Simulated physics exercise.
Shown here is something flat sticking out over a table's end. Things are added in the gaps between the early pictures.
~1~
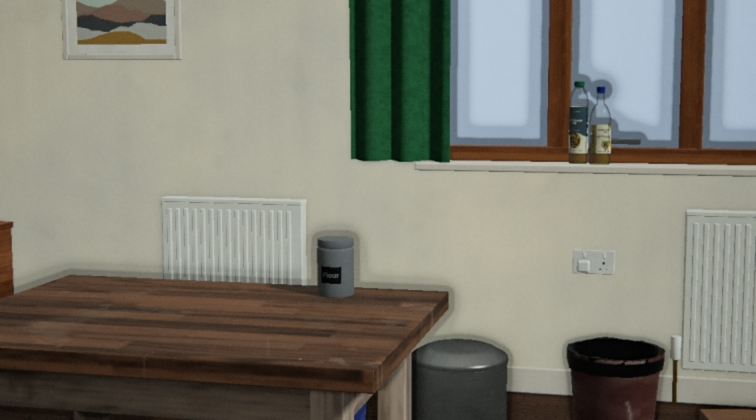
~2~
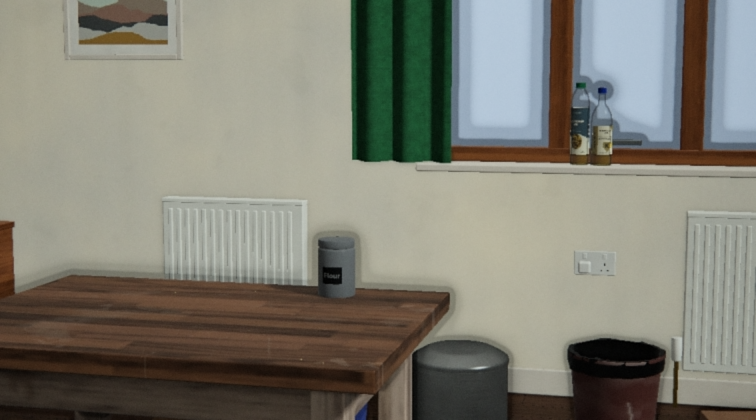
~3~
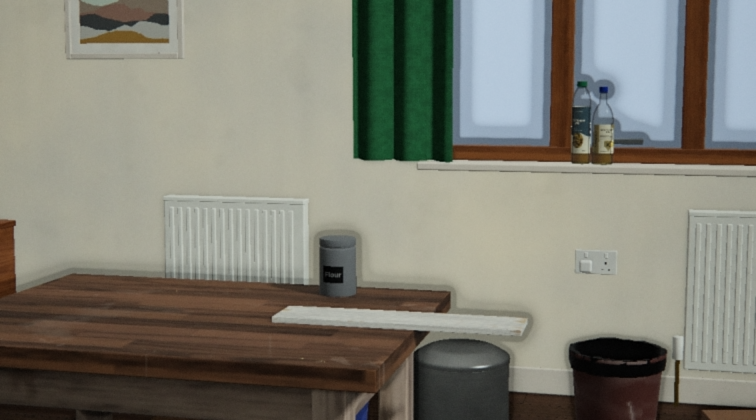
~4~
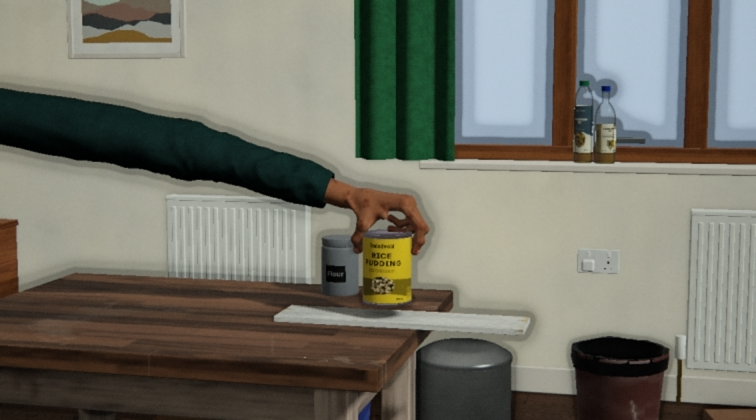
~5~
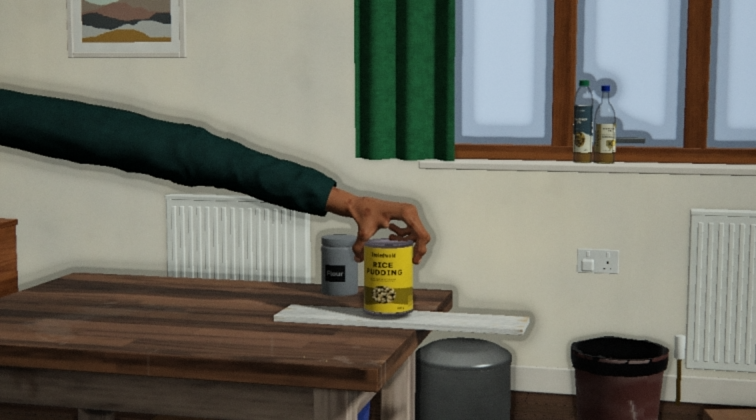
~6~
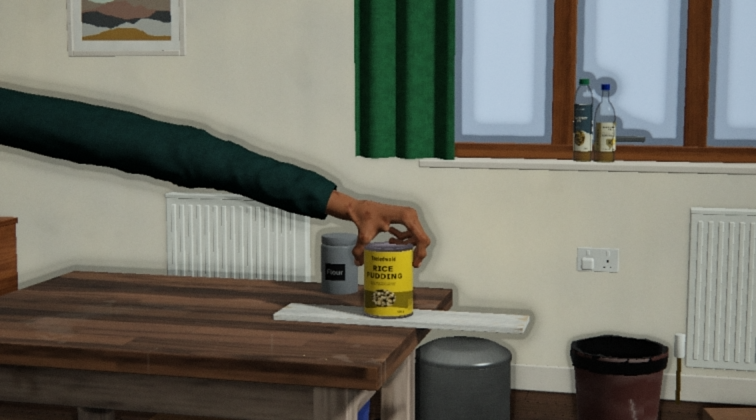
A brown wooden table fills the lower left of a cream-walled room, seen from a nearly still, slightly raised view, with a grey canister on top and a green curtain, window and two bottles at upper right. A flat white board appears across the table's right end, jutting past the edge. A dark-green-sleeved arm from the left lowers a yellow tin onto the board, its hand staying on top.
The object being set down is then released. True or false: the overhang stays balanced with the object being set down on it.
True.
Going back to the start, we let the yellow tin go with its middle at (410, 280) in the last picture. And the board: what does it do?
Outcome: Stable.
Then, 0.20 s later than the last frame, all is still.
Then, 0.50 s later than the last frame, yellow tin resting near (389, 280).
When it is over, all 3 as before. End places, in pixels of the last picture, yellow tin near (389, 280). The board keeps its balance.
